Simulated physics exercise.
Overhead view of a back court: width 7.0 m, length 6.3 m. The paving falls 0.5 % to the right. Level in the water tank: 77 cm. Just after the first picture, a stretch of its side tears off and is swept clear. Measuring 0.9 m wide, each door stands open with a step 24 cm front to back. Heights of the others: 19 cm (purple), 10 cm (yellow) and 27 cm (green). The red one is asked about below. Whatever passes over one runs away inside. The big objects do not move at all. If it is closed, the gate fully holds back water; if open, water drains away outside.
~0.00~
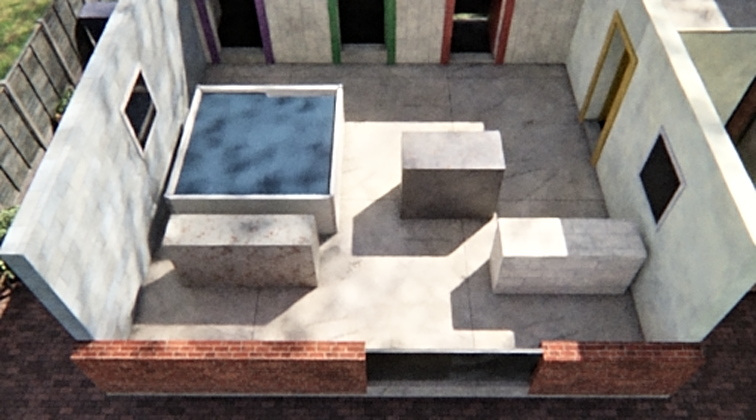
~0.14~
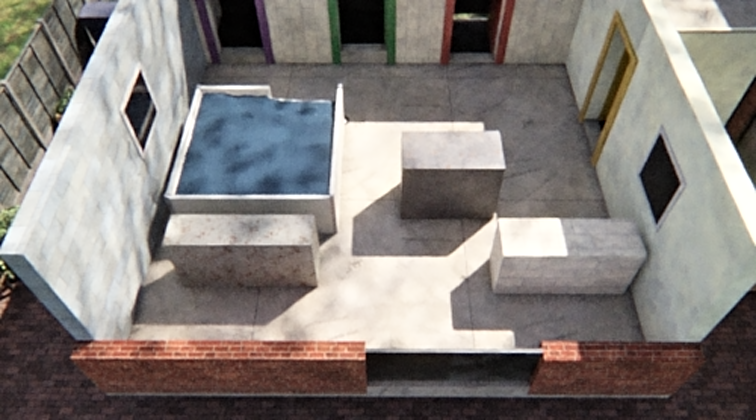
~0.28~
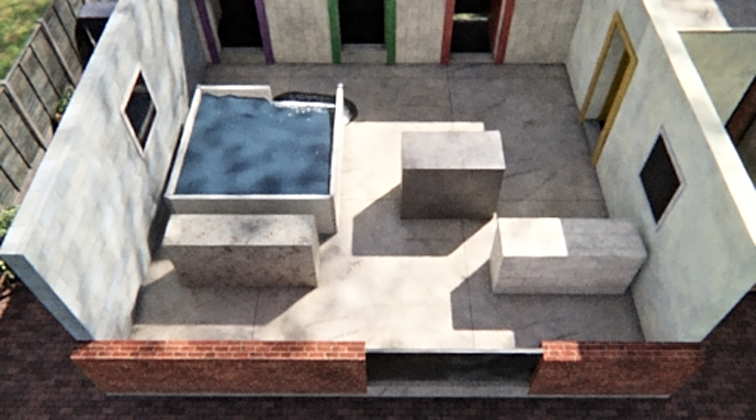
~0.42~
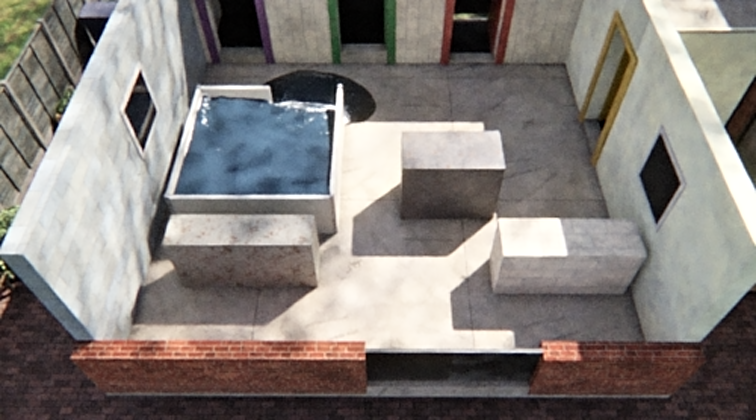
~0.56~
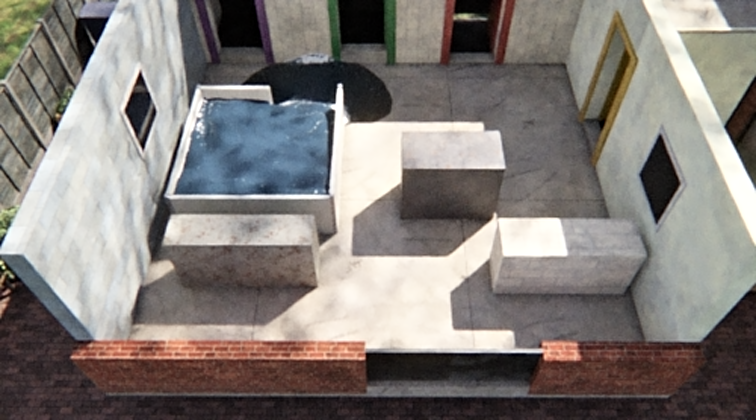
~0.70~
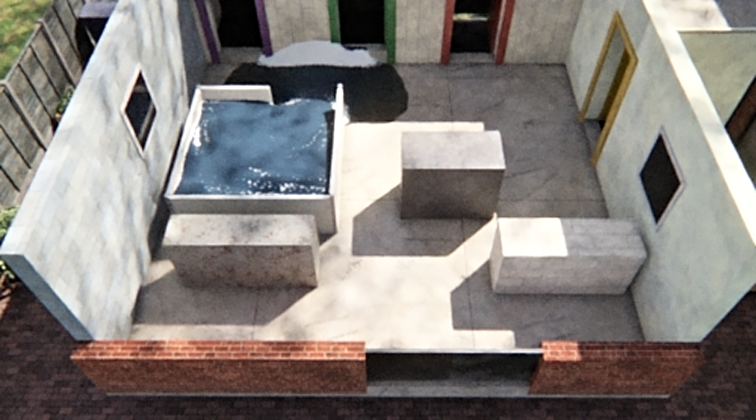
Water pours from a gap in the tank's far side and spreads across the paving.
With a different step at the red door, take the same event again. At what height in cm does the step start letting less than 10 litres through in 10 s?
At about 8 cm.
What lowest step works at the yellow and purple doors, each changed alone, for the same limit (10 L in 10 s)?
About 16 cm at yellow and 24 cm at purple.
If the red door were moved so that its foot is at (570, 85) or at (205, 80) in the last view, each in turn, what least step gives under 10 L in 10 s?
First place around 29 cm, second around 35 cm.
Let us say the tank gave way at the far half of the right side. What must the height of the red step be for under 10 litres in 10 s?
About 18 centimetres.
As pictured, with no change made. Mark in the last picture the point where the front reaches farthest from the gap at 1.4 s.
The farthest wet point is roughly at (485, 68) in the last view.
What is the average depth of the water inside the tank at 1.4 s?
About 55 centimetres.
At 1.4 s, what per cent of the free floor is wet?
Some 15 in a hundred.
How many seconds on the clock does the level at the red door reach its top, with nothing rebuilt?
Peak time: About 2.0 s.
After 1.4 s water covers 15 % of the floor, deepest (50 cm) near (318, 68); 5 cm at the red door, 0 litres in over its 6 cm step.
After 3.0 s water covers 40 % of the floor, deepest (36 cm) near (216, 68); 10 cm at the red door, 11 litres in over its 6 cm step.
After 10.0 s water covers 95 % of the floor, deepest (18 cm) near (611, 255); 5 cm at the red door, 25 litres in over its 6 cm step.
At the red door as built, the water arrived by 1.3 s and peaked near 11 cm at 2.0 s.
Run again over the same 10 s with other heights there, 16 litres in over 7 cm, 6 litres over 9 cm. The limit of 10 litres is kept from about 8 cm up.
